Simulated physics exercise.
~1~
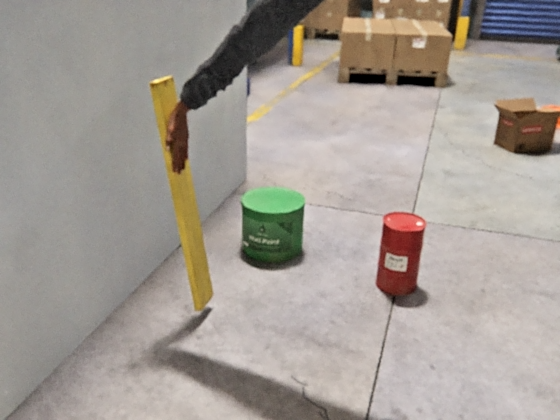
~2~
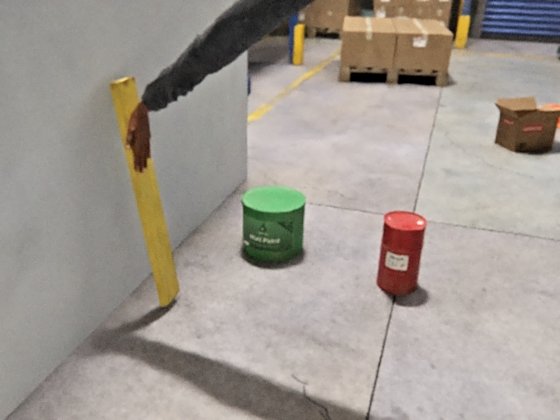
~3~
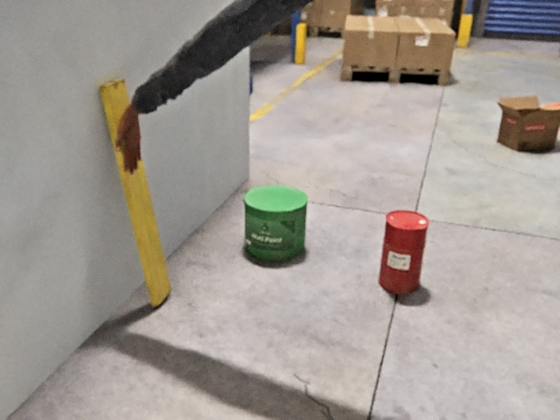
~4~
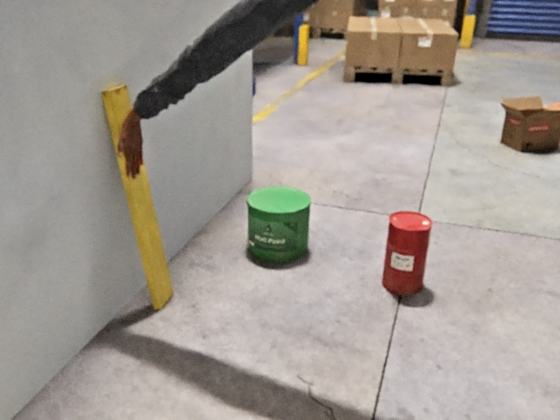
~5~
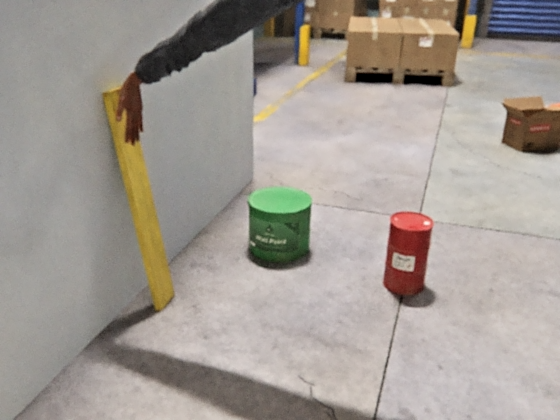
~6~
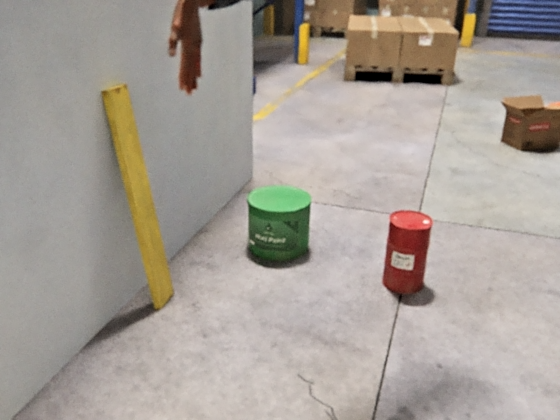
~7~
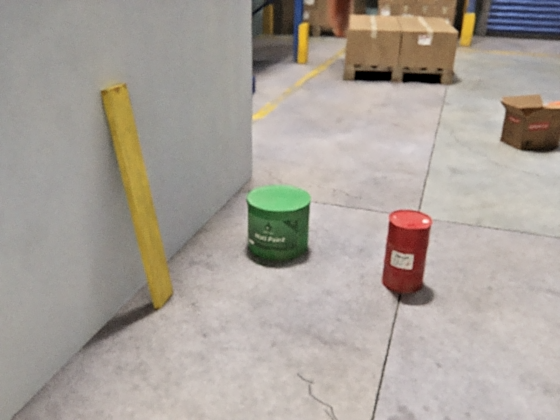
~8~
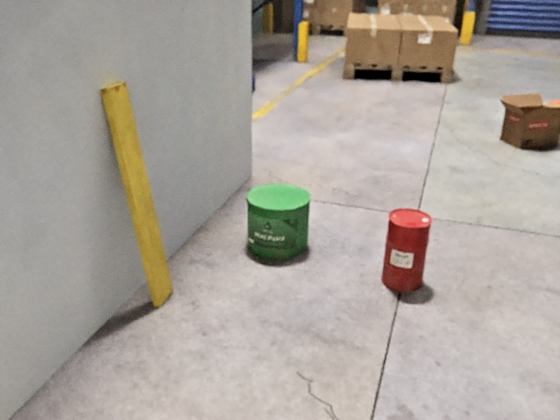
In a warehouse, a hand moved a yellow plank left and leaned it against a gray wall, then let go and drew back out of view. The plank stayed propped up, while the green pail and red canister nearby remained where they were.
